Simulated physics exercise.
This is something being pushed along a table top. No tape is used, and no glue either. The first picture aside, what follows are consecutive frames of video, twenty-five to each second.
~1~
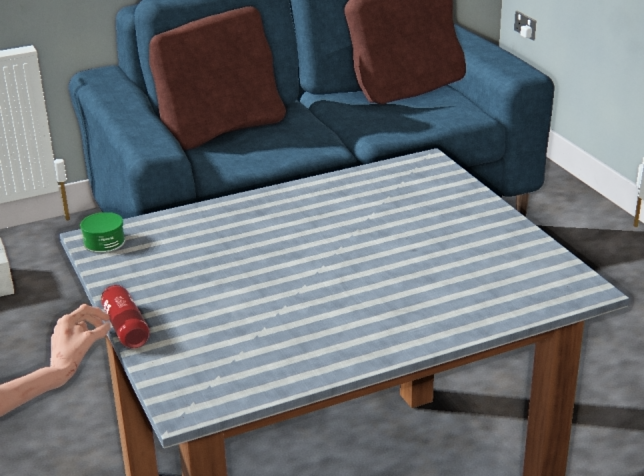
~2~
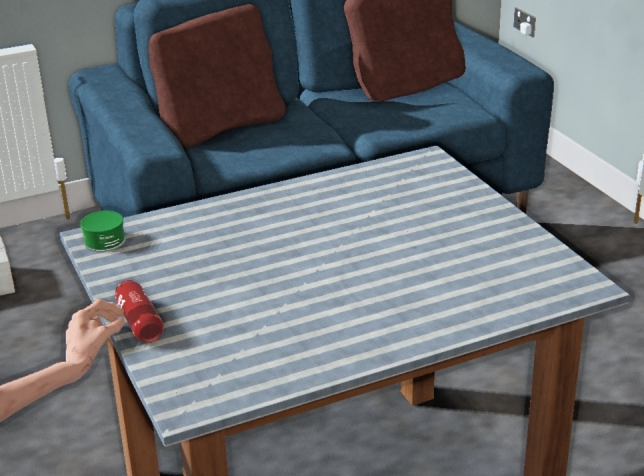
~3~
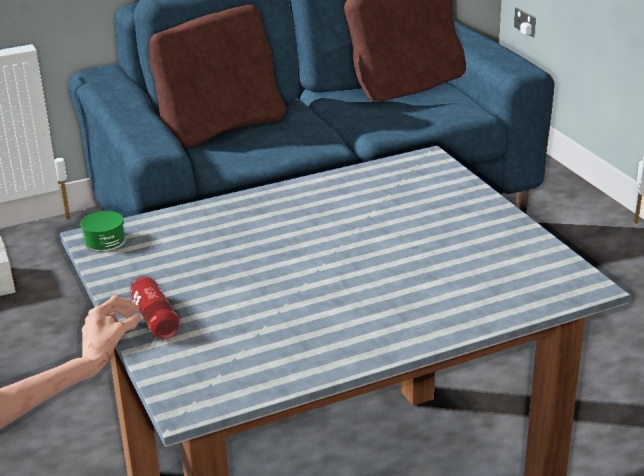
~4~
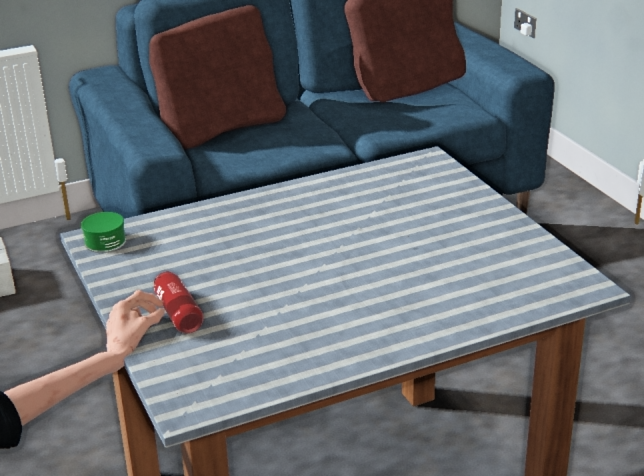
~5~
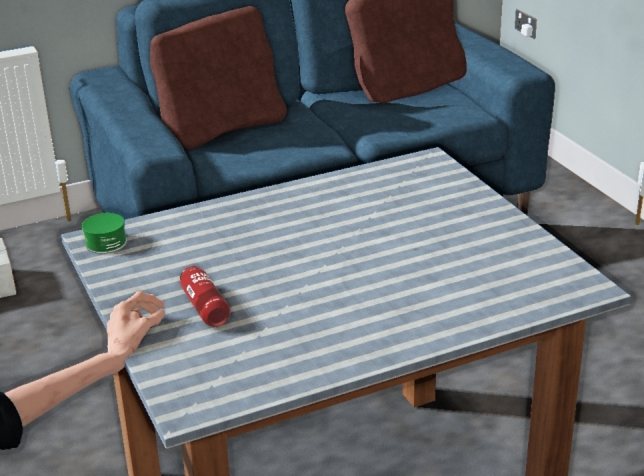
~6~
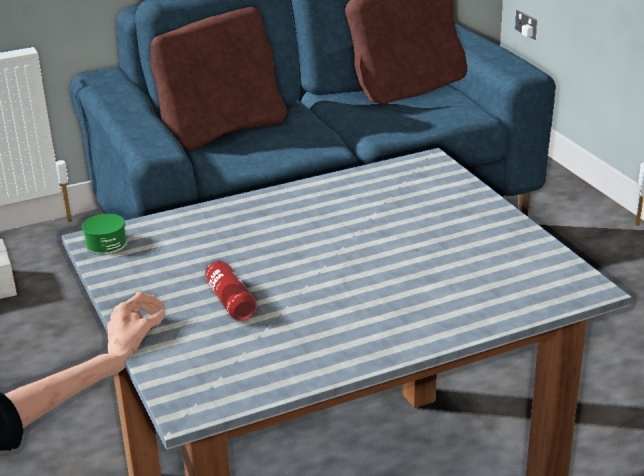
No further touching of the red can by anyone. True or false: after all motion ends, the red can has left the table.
True.
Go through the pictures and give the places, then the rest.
Under the hand; red can (125, 316), in the first picture.
Under the hand; red can (139, 311), in the second picture.
Under the hand; red can (155, 307), in the third picture.
Red can (178, 302), in the fourth picture.
Red can (205, 296) displaced about its own width, in the fifth picture.
Red can (230, 291) displaced well along, in the sixth picture.
Then, 0.40 s past the last view, red can displaced well along near (451, 232).
Then, 0.80 s past the last view, red can now off the table.
Finally, off the table, red can.
